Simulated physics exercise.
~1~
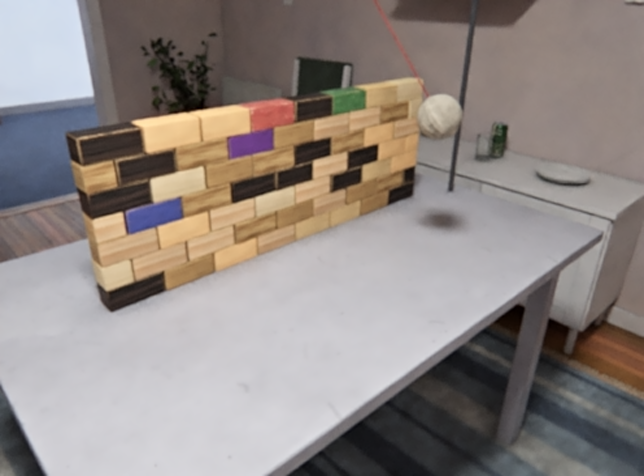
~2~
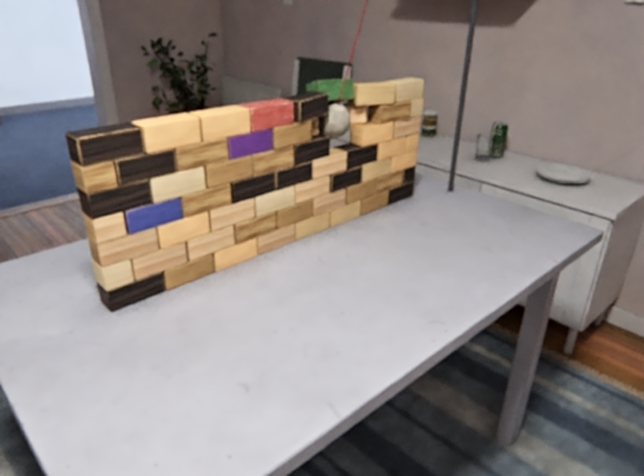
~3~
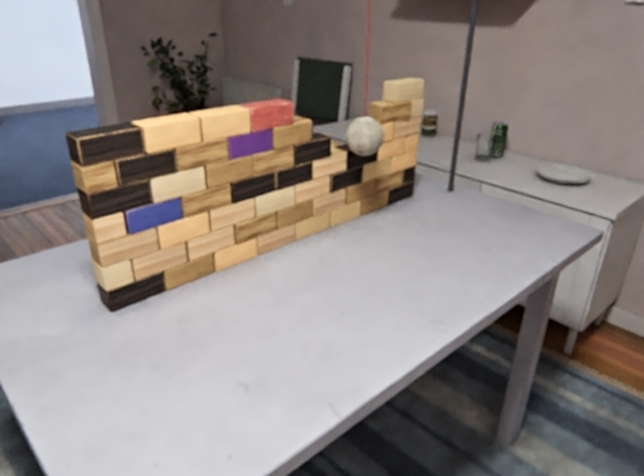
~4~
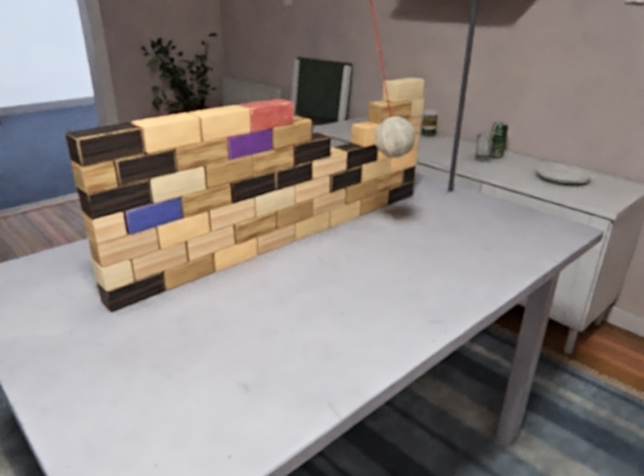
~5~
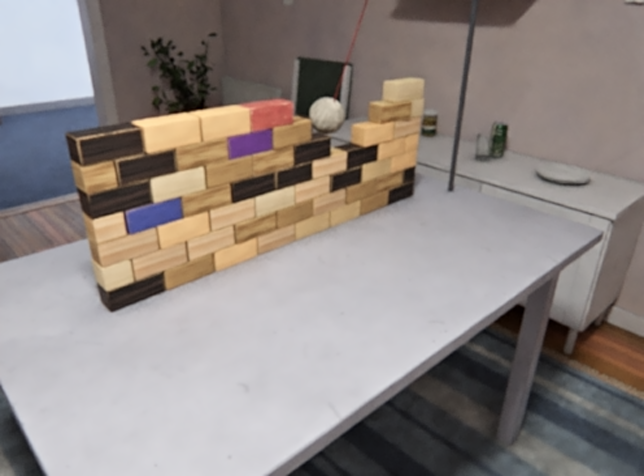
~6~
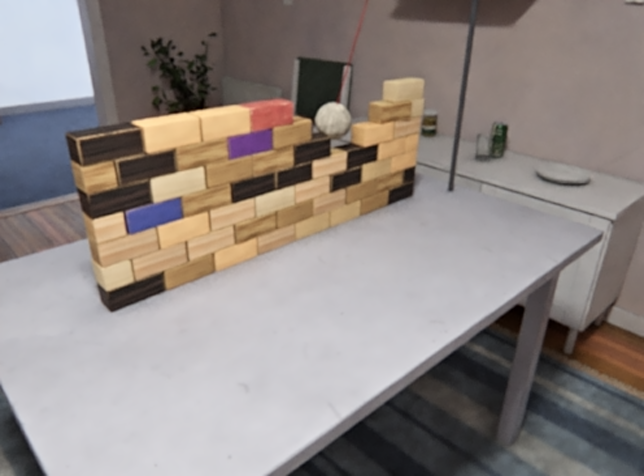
In a room with a plant and a low white cabinet, a free-standing wall of wooden blocks stands on a pale table, with a stone ball hanging on a red line near its right end. The ball swings left into the upper part of the wall, tilting the green block upward. It then moves back to the right, and the green block and several neighbours are gone from the top, leaving a notch. The ball swings left again through the gap, then starts drifting right. At the end the red, purple and blue blocks remain in place.
